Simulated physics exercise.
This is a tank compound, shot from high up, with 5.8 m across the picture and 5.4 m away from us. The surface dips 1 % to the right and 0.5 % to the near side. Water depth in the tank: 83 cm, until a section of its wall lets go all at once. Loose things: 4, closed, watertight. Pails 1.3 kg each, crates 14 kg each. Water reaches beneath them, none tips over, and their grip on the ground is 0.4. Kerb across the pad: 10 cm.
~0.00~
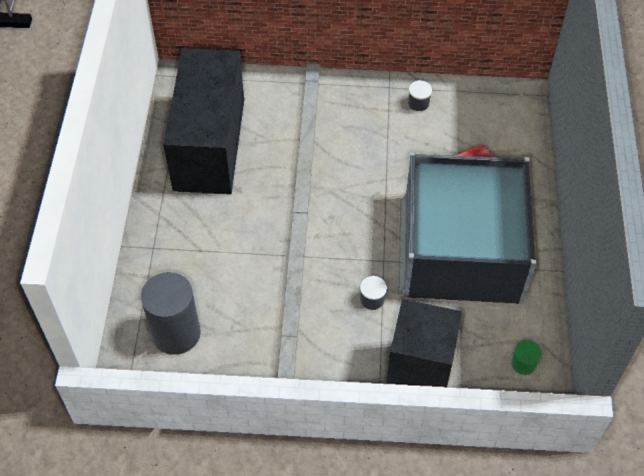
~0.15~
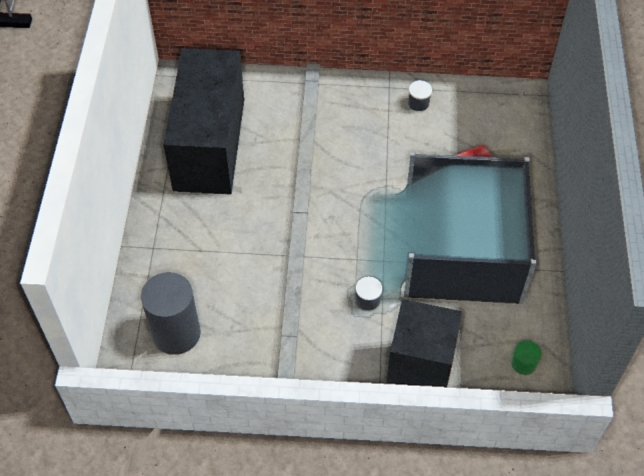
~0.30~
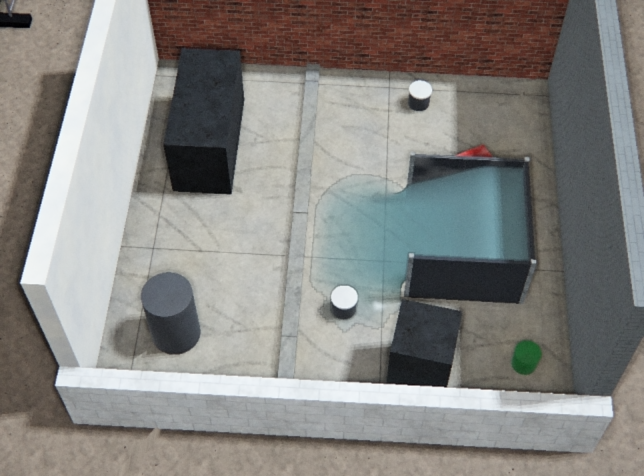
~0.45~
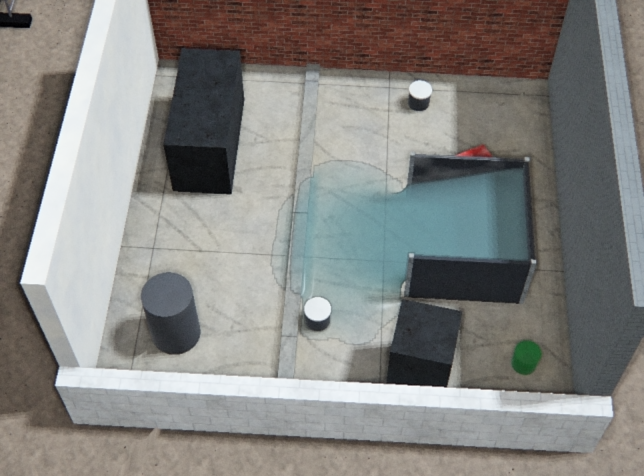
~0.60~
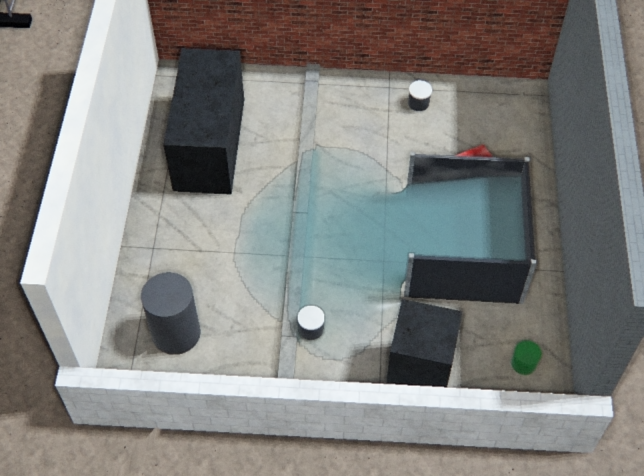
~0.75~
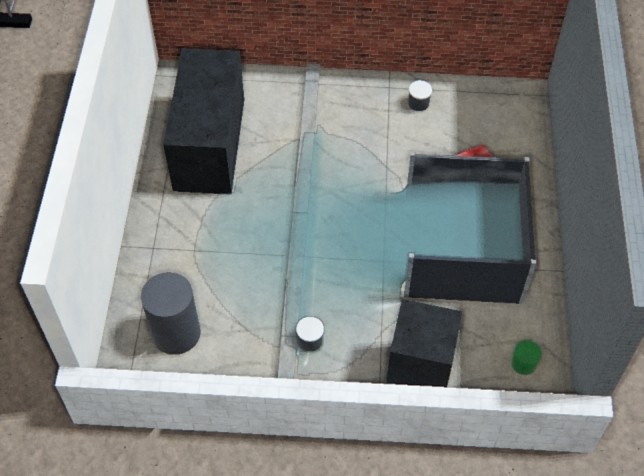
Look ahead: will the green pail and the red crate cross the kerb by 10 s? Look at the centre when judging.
At the end, my guess is the green pail is not over the kerb; my guess is the red crate is not over the kerb.
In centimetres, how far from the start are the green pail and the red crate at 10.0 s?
The first is around 80 cm away, the second around 0 cm.
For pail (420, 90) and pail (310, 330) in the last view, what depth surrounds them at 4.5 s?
I'd estimate 1 cm for the first and 3 cm for the second.
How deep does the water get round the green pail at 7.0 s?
Roughly 5 cm at that moment.
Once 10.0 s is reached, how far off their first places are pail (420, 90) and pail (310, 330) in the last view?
The first is 200 cm from its start, the second 140 cm.
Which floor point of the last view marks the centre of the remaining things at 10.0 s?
That lands at roughly (484, 252).
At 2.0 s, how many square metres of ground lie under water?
The covered patch comes to about 18 m2.
After 2.0 s the green pail is near (528, 352), 0.0 m from its start, aground; the red crate is near (472, 162), 0.0 m from its start, aground; 0 of 4 are over the mark; 0 afloat.
After 4.5 s the green pail is near (529, 351), 0.0 m from its start, aground; the red crate is near (472, 162), 0.0 m from its start, aground; 0 of 4 are over the mark; 1 afloat.
After 7.0 s the green pail is near (538, 383), 0.4 m from its start, afloat; the red crate is near (472, 162), 0.0 m from its start, aground; 0 of 4 are over the mark; 3 afloat.
After 10.0 s the green pail is near (471, 323), 0.7 m from its start, afloat; the red crate is near (472, 162), 0.0 m from its start, aground; 0 of 4 are over the mark; 3 afloat.
